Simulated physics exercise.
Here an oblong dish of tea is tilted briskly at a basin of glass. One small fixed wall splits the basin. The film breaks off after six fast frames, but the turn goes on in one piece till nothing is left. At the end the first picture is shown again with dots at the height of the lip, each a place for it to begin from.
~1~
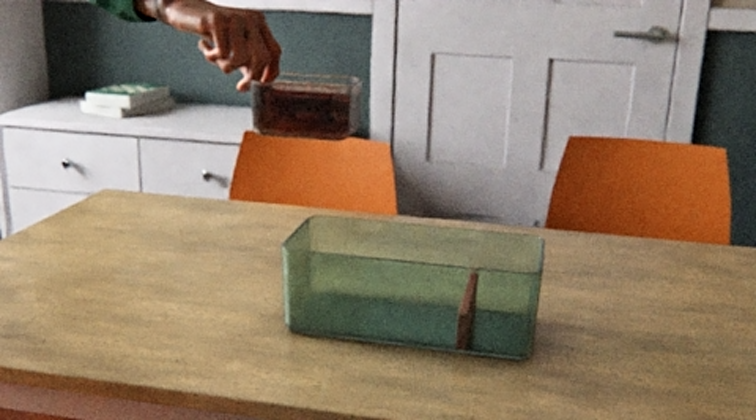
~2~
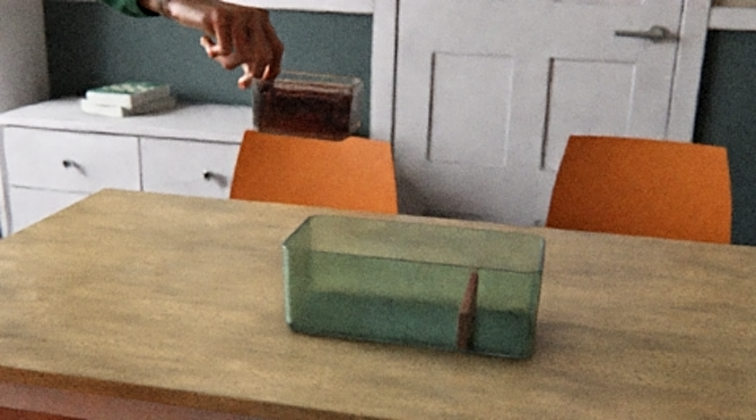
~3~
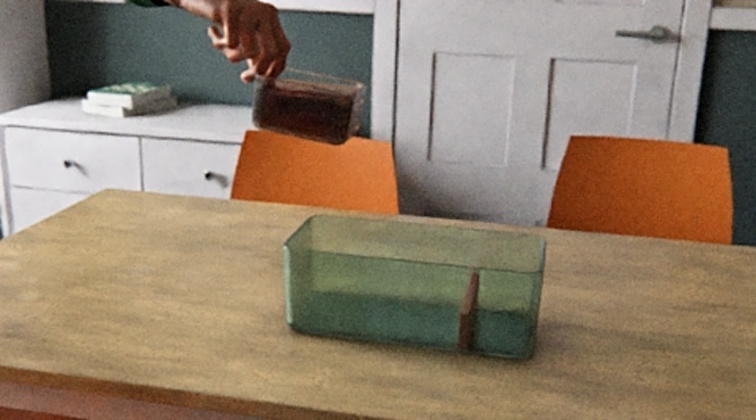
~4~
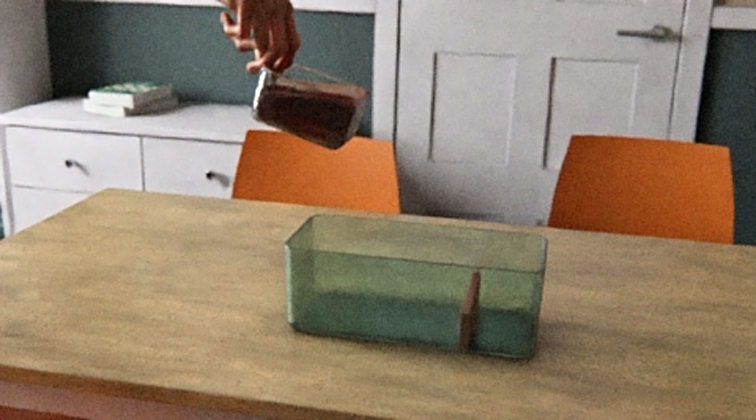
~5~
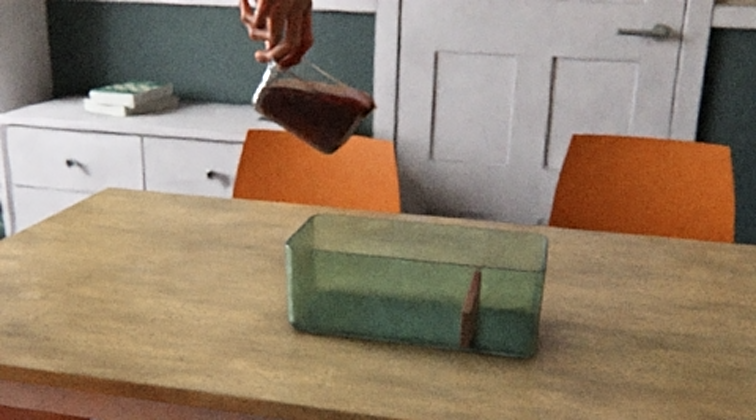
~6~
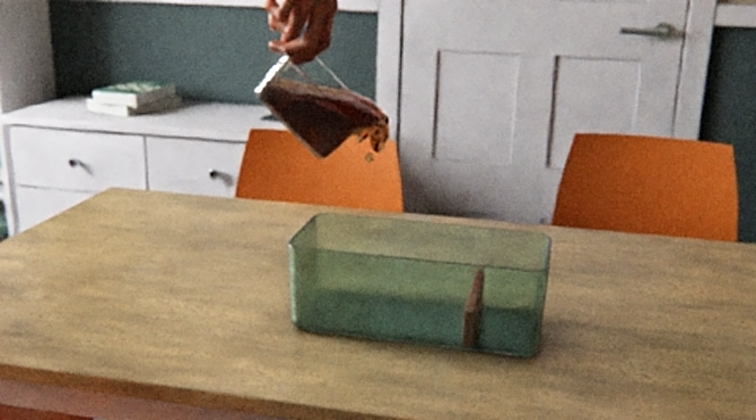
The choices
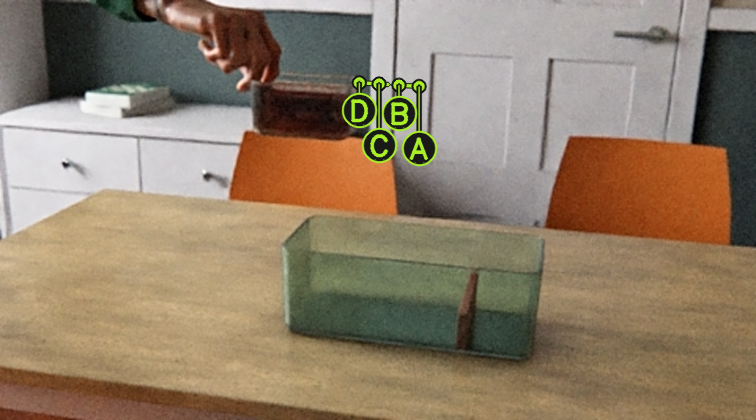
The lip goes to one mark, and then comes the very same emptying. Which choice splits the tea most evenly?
A is best.
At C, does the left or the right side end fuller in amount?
The left side.
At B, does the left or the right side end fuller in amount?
More ends on the left.
On the marked copy, A at (419, 86); B at (399, 85); C at (379, 83); D at (359, 82).
With A, about 53 % ends left of the wall and 46 % right of it.
With B, about 85 % ends left of the wall and 12 % right of it; 3 % is lost outside.
With C, about 95 % ends left of the wall and 4 % right of it.
With D, about 94 % ends left of the wall and 4 % right of it.
